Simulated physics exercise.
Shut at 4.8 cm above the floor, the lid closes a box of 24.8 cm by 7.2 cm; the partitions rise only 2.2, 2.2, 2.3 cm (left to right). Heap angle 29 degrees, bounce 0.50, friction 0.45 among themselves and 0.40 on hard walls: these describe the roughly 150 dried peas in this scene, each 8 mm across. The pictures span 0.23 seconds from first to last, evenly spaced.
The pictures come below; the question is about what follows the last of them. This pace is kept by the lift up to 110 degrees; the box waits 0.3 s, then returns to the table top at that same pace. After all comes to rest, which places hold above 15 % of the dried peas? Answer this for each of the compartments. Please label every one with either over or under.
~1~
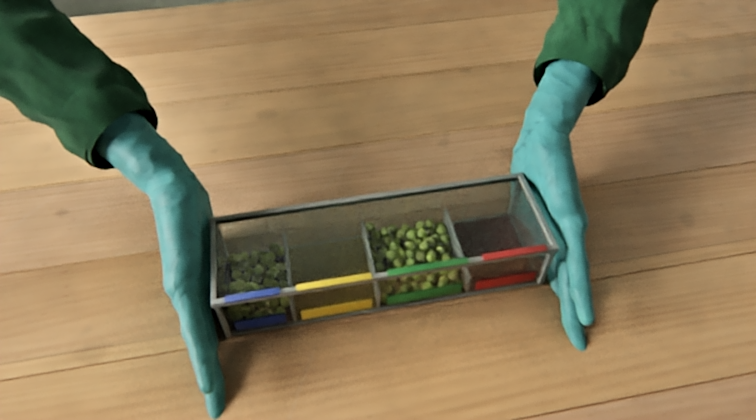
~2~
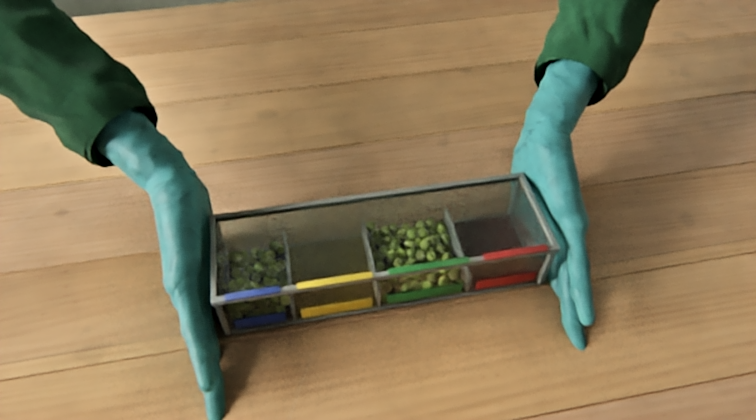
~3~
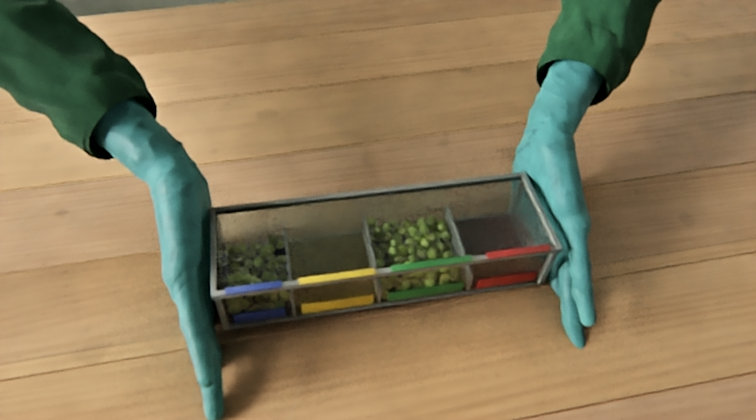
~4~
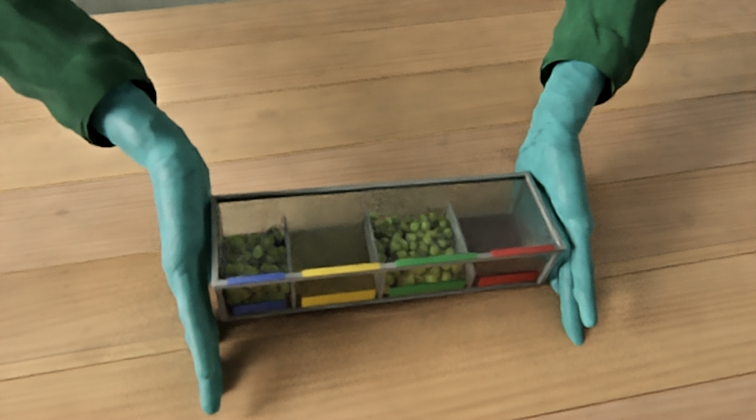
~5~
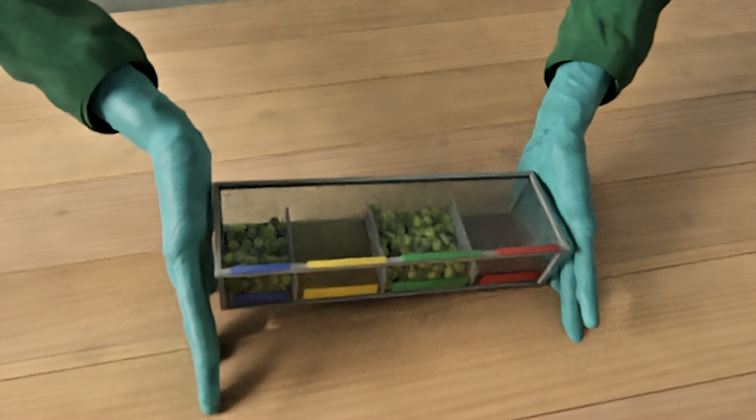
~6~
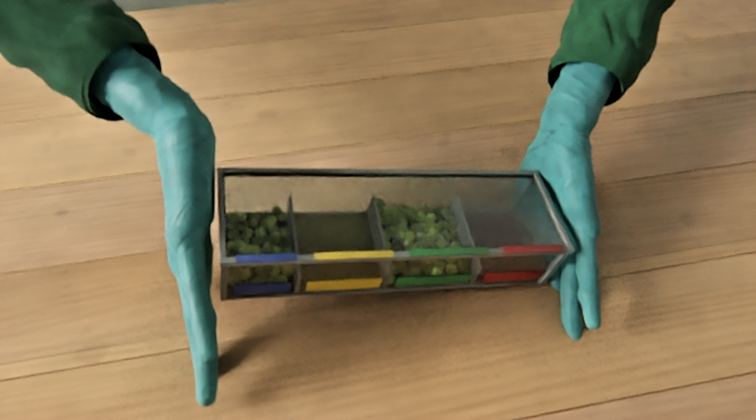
Labels - red: Over; blue: Under; green: Under; yellow: Under.
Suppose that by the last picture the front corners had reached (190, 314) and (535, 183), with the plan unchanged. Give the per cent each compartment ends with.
Per cent by compartment: Red 0, blue 95, green 0, yellow 5.
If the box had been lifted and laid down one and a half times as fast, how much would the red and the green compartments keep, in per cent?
Red 100 %, green 0 %.
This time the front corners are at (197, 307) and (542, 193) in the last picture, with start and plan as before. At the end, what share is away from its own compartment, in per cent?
In that case about 60 percent.
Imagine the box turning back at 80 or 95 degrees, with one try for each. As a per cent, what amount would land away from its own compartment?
First try: Around 30 %; second try: Around 90 %.
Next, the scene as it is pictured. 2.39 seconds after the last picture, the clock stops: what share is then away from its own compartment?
Around 100 percent.
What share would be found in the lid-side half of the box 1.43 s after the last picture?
Roughly 80 per cent.
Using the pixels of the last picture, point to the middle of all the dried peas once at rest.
When it all comes to rest, the middle is near (504, 248).
Then, 1.43 s after the last picture, tilt 110 degrees; red 75 %, green 20 %, yellow 5 %.
Then, 2.39 s after the last picture, tilt 56 degrees; red 100 %.
Then, 3.33 s after the last picture, tilt 0 degrees; red 100 %.
In the end, red 100 %, blue 0 %, green 0 %, yellow 0 %.
